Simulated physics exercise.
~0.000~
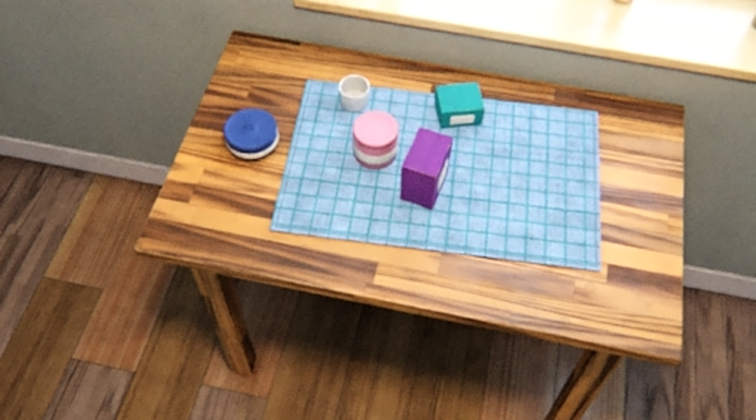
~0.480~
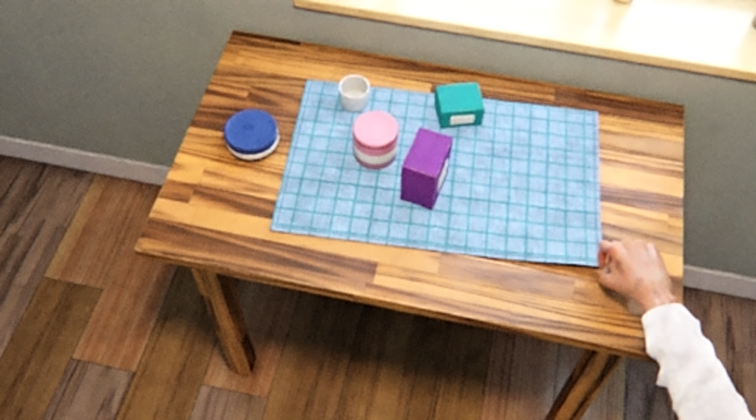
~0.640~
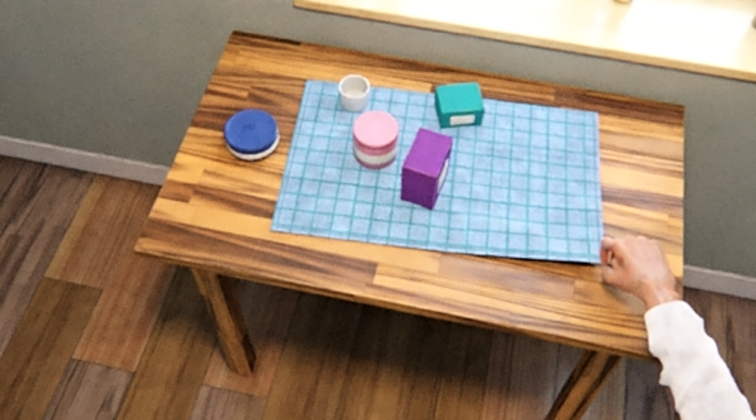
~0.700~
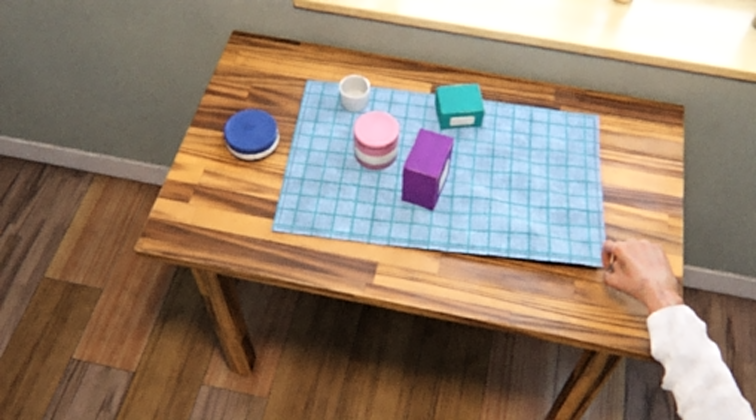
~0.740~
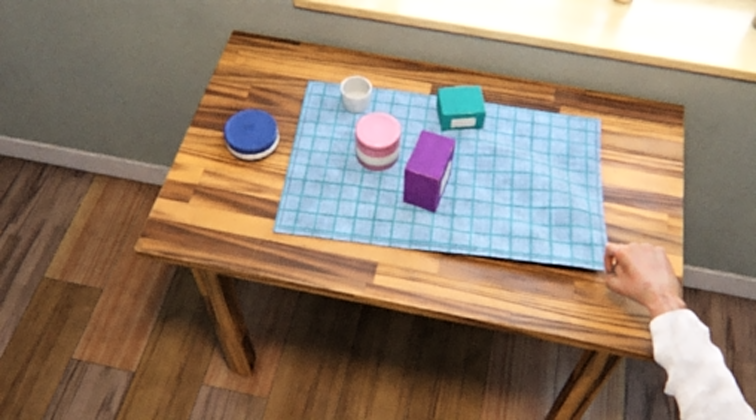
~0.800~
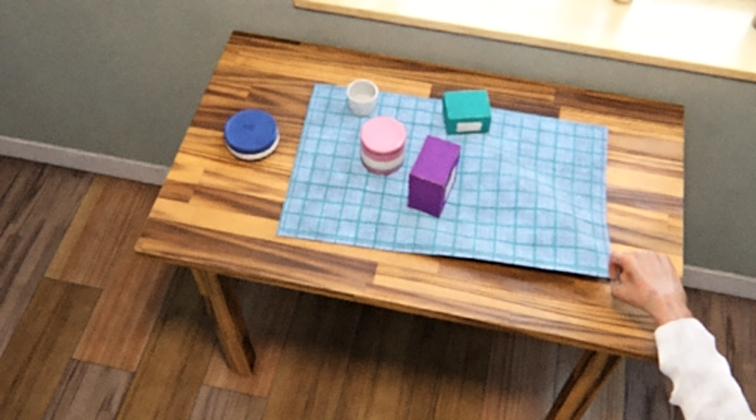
A hand in a white sleeve reaches in from the right, pinches the near right corner of a blue checked cloth and draws it slightly towards the viewer and to the right. The purple box, pink tin, teal carton and white mug on the cloth shift slightly with it, while the blue tin on the bare wood at left stays put. The striped wooden table stands by a windowsill, seen from above by a still camera.
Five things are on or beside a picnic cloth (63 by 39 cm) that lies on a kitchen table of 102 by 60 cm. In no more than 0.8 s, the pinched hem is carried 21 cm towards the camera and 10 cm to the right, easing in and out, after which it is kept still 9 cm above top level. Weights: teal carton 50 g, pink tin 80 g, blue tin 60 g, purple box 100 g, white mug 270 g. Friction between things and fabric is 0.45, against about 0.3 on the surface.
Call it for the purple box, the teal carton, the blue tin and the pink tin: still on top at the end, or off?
Call: Purple box: Still on top, teal carton: Still on top, blue tin: Still on top, pink tin: Still on top.
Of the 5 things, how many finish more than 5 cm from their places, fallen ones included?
The number is 4.
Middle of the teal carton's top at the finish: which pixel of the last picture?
(542, 175).
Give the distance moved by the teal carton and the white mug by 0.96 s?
For the teal carton it's around 10 cm, and for the white mug around 8 cm.
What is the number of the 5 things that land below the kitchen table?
All told, 0.
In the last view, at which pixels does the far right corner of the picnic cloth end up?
It ends up approximately at (687, 224).
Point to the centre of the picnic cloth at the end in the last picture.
Roughly at (508, 247) in the last picture.
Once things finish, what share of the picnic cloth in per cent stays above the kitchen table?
About 90 per cent.
After 1.0 s, 100 % of the picnic cloth is still over the top; teal carton 9 cm off its start, purple box 8 cm off its start, pink tin 8 cm off its start.
After 1.1 s, 100 % of the picnic cloth is still over the top; teal carton 16 cm off its start, purple box 13 cm off its start, pink tin 13 cm off its start.
After 1.3 s, 95 % of the picnic cloth is still over the top; teal carton 22 cm off its start at (535, 167), purple box 19 cm off its start at (489, 225), pink tin 18 cm off its start at (439, 187).
After 1.4 s, 90 % of the picnic cloth is still over the top; teal carton 25 cm off its start, purple box 21 cm off its start, pink tin 20 cm off its start.
After 3.0 s, 90 % of the picnic cloth is still over the top; teal carton 25 cm off its start at (542, 175), purple box 21 cm off its start at (494, 233), pink tin 20 cm off its start at (445, 194), blue tin 0 cm off its start at (251, 129).
